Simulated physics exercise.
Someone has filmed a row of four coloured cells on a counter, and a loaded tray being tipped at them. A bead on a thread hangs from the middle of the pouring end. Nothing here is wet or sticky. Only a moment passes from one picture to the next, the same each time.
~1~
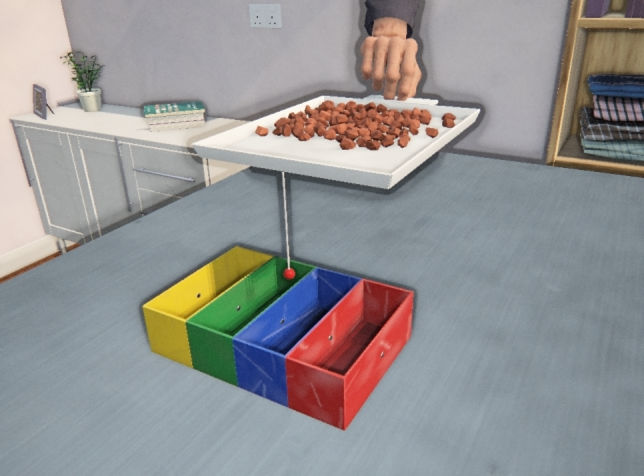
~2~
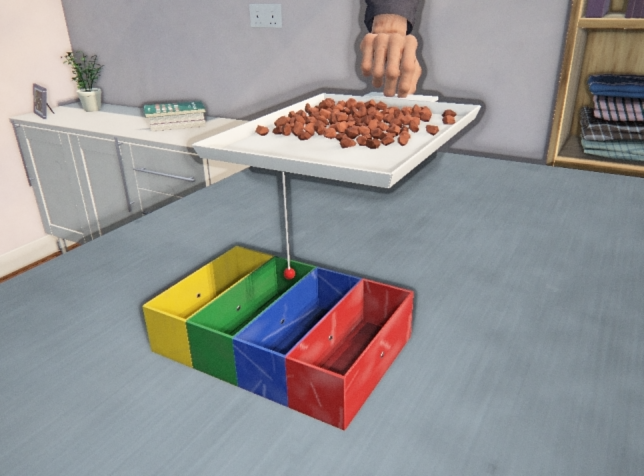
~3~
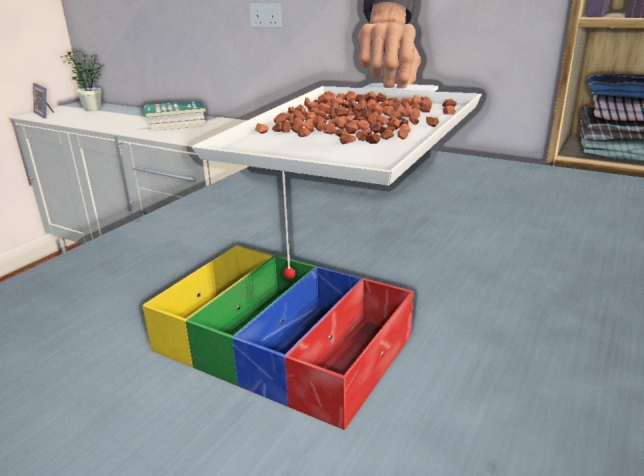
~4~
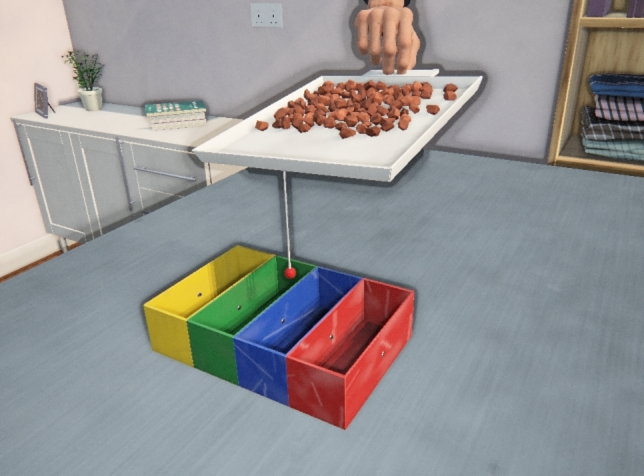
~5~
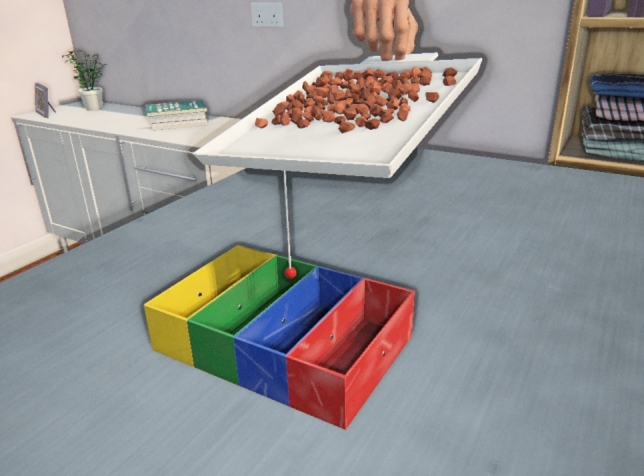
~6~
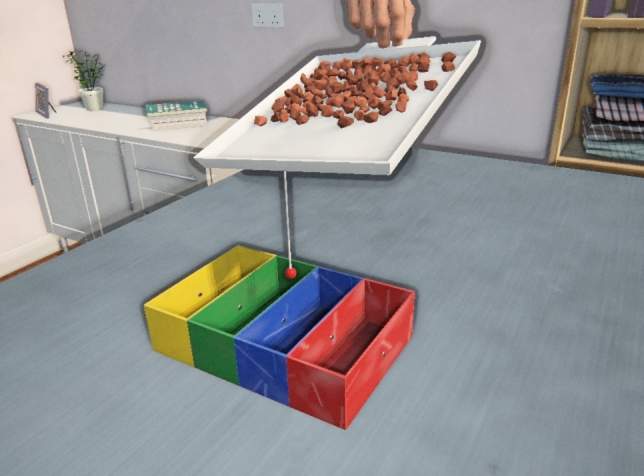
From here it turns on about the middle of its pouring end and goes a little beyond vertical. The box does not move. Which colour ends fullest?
Fullest: The yellow cell.
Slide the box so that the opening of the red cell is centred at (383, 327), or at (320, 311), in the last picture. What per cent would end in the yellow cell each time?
In turn 30 and 50 in a hundred.
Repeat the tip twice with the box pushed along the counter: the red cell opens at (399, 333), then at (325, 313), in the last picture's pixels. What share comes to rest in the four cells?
Near 20 % and 90 %.
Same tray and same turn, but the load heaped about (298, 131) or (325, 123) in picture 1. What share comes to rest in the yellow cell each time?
Roughly 60 per cent, and 50 per cent.
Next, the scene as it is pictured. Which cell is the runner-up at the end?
In second place: That green cell.
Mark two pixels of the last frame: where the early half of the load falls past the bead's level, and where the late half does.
The first part at (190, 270); the rest at (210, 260).
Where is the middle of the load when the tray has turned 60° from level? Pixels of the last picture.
Roughly at (233, 148).
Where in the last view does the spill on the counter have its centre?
Around (131, 324).
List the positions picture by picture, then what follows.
Corners of the pouring end at (199, 143) and (389, 172), level; middle of the load at (352, 124), bits of crushed brick; bead on its thread at (289, 274); yellow cell at (168, 332); green cell at (212, 349); blue cell at (261, 367); red cell at (315, 388), in the first frame.
Corners of the pouring end at (199, 144) and (389, 171), level; middle of the load at (352, 122), in the second frame.
Corners of the pouring end at (198, 145) and (388, 169), tipped barely, lowest at the left corner; middle of the load at (352, 116), in the third frame.
Corners of the pouring end at (199, 148) and (388, 165), tipped a little, lowest at the left corner; middle of the load at (352, 107), in the fourth frame.
Corners of the pouring end at (200, 152) and (387, 162), tipped a little, lowest at the left corner; middle of the load at (351, 98), in the fifth frame.
Corners of the pouring end at (200, 155) and (386, 159), tipped clearly, lowest at the left corner; middle of the load at (349, 90); yellow cell at (169, 331); green cell at (213, 348); blue cell at (262, 367); red cell at (317, 388), in the sixth frame.
Soon after the last picture, tray tipped steeply; most on the tray; a stray few in the yellow cell; about a quarter falling or outside the box.
A little later, tray tipped right over; a small part on the tray; about a third in the yellow cell; a small part in the green cell; a stray few in the blue cell; about a third falling or outside the box.
Later still, tray tipped past a quarter turn; about half in the yellow cell; a small part in the green cell; a stray few in the blue cell; about a quarter falling or outside the box.
At rest, tray tipped past a quarter turn; about half in the yellow cell; a small part in the green cell; a stray few in the blue cell; none in the red cell; about a quarter outside the box.
